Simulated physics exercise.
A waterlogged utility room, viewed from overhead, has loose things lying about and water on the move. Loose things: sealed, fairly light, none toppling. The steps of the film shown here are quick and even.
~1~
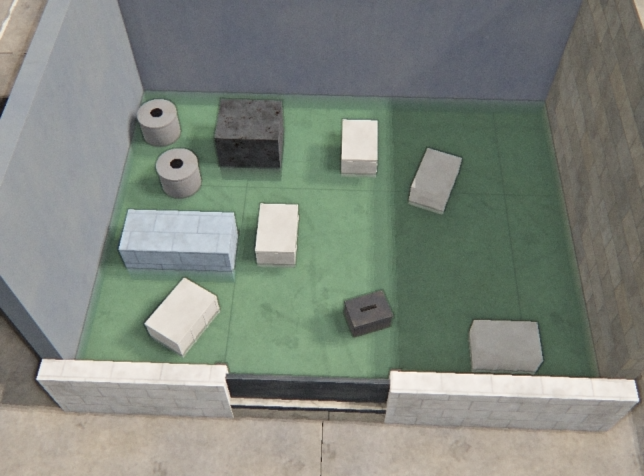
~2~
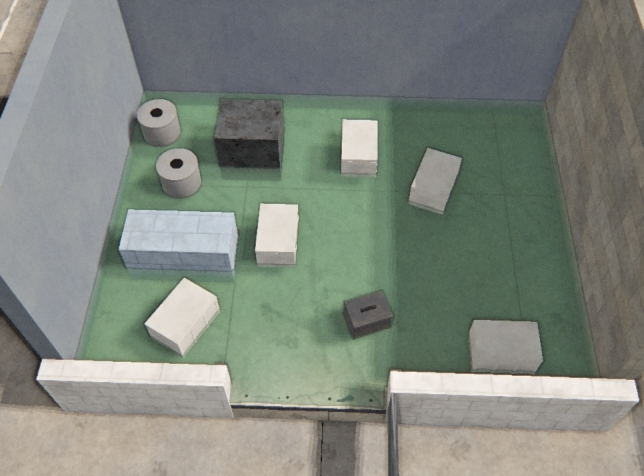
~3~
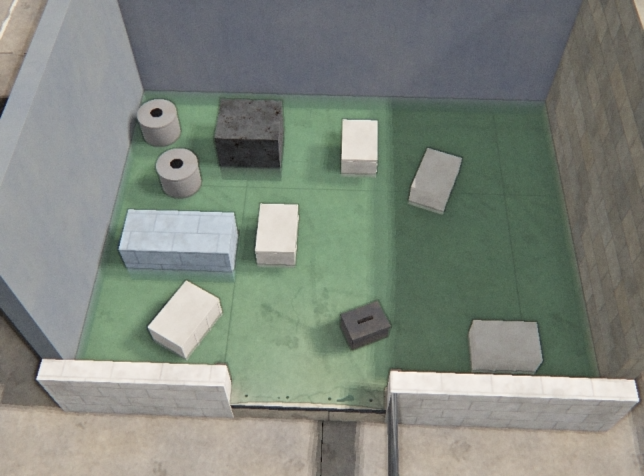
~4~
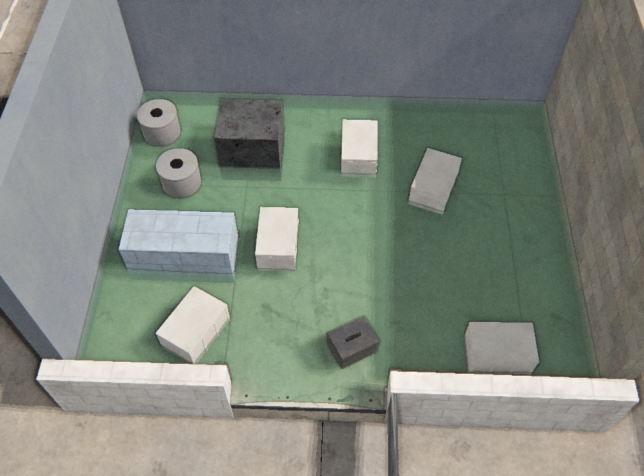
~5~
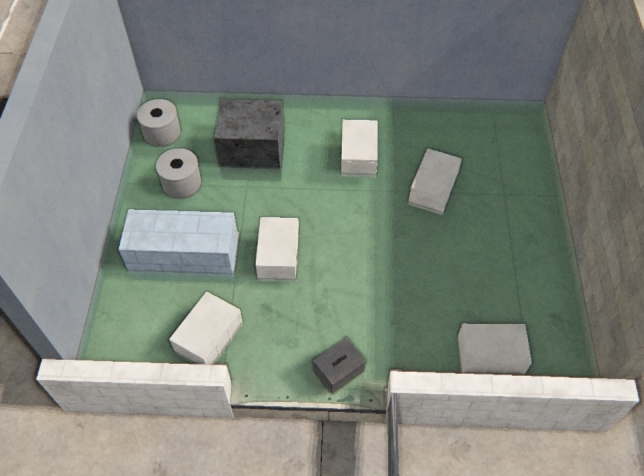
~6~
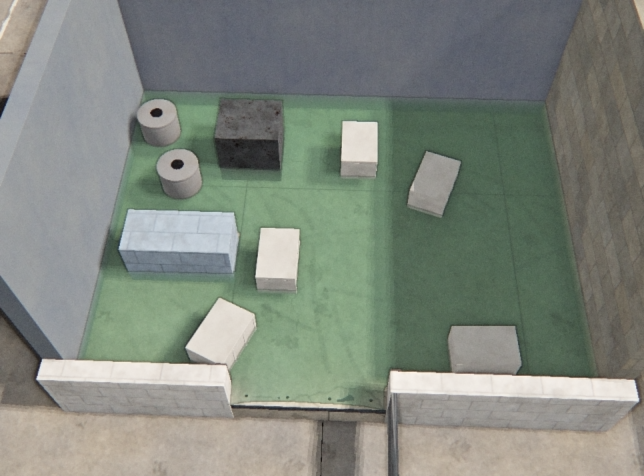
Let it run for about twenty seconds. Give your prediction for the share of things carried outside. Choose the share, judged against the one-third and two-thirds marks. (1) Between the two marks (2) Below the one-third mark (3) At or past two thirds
3.
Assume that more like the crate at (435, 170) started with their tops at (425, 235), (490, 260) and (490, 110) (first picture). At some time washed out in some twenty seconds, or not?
First one makes it out, second one makes it out, third one does not escape.
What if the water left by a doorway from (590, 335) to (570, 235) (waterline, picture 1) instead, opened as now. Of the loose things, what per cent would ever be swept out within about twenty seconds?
Roughly 60 %.
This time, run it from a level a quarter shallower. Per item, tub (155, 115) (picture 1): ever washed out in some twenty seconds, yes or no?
If you ask me, it never leaves.
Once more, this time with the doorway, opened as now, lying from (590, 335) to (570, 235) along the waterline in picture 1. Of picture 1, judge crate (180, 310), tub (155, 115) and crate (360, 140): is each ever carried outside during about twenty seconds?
In sequence - stays put, stays put, departs.
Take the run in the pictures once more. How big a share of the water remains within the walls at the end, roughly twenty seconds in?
Roughly 40 in a hundred.
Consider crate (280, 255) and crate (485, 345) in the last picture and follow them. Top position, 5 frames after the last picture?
About (255, 328) and (435, 354).
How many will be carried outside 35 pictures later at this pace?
That makes 6.
A moment on, 2 of 8 are out; 6 afloat.
Next, 4 of 8 are out; 4 afloat.
Later, 6 of 8 are out; 2 afloat.
In the end, 7 of 8 are out; 1 afloat.
